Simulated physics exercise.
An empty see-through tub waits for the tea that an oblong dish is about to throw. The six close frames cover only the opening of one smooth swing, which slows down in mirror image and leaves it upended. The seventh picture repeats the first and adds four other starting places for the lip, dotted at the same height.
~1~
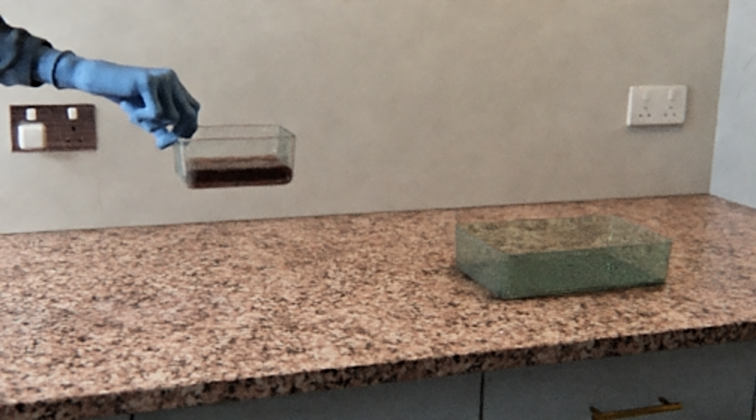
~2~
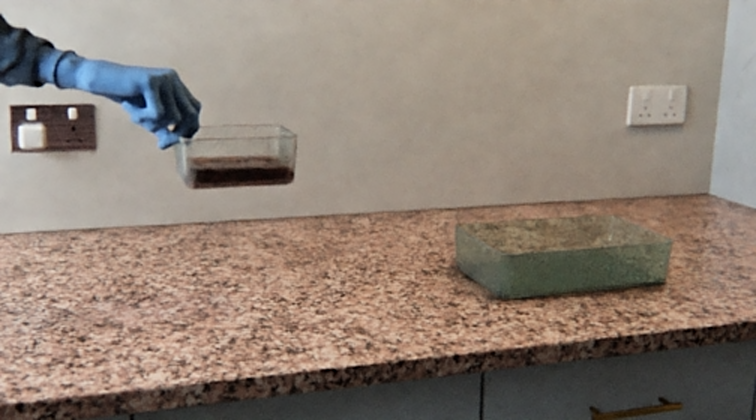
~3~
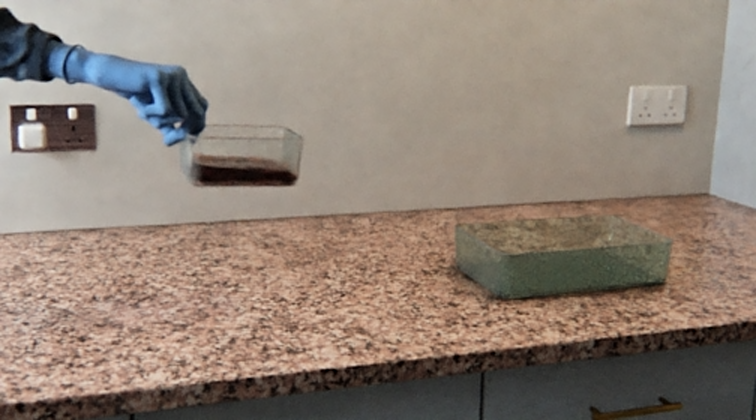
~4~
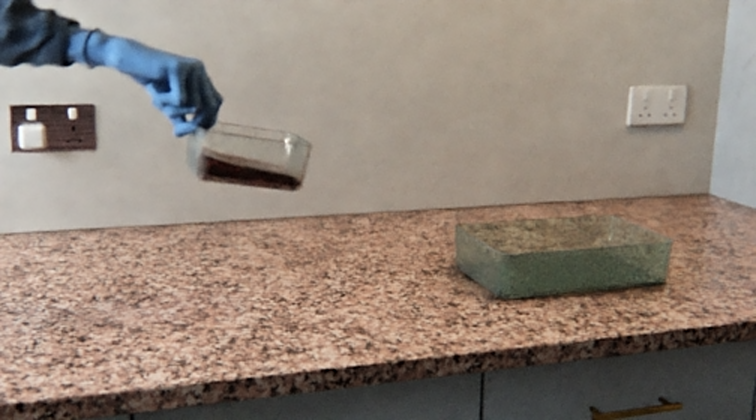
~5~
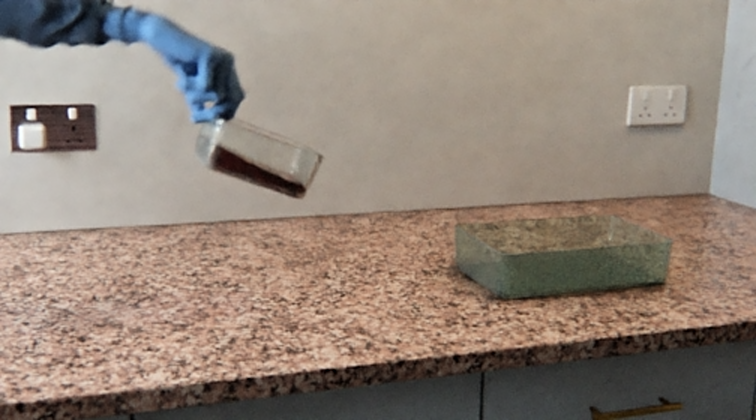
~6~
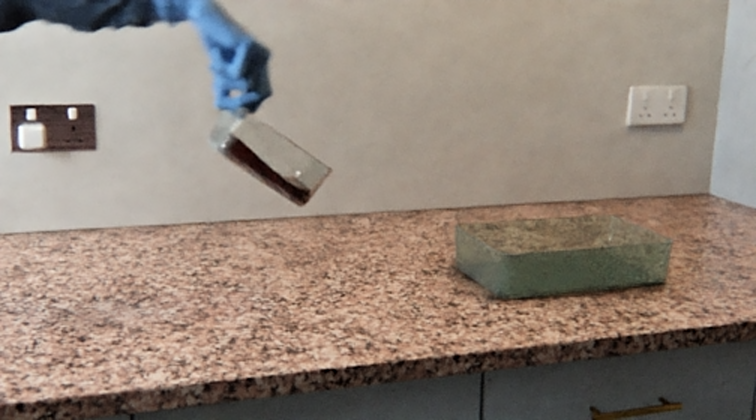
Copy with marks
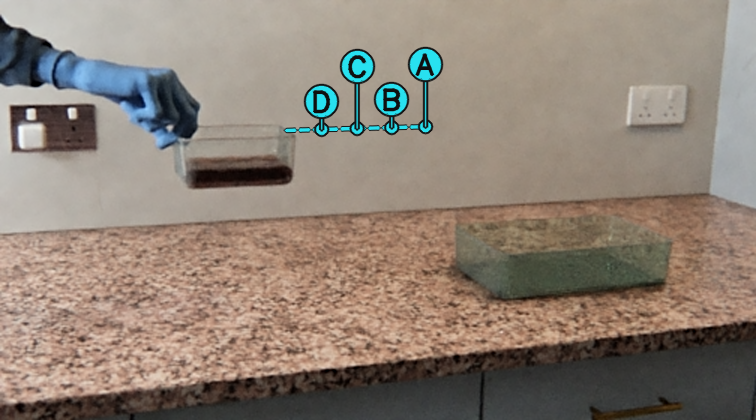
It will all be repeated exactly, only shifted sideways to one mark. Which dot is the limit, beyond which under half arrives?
C will do.
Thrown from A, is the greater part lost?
No, that is safe.
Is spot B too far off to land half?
No, that is safe.
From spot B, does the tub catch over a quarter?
Yes, it does.
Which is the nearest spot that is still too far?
D it is.
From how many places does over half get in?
Three of the four.
On the marked copy, A at (425, 126); B at (391, 127); C at (357, 128); D at (321, 129).
For spot A, about 81 % lands in the tub, 2 % falls short and 17 % goes beside or beyond.
For spot B, about 85 % lands in the tub, 2 % falls short and 13 % goes beside or beyond.
For spot C, about 70 % lands in the tub, 22 % falls short and 8 % goes beside or beyond.
For spot D, about 25 % lands in the tub, 67 % falls short and 8 % goes beside or beyond.
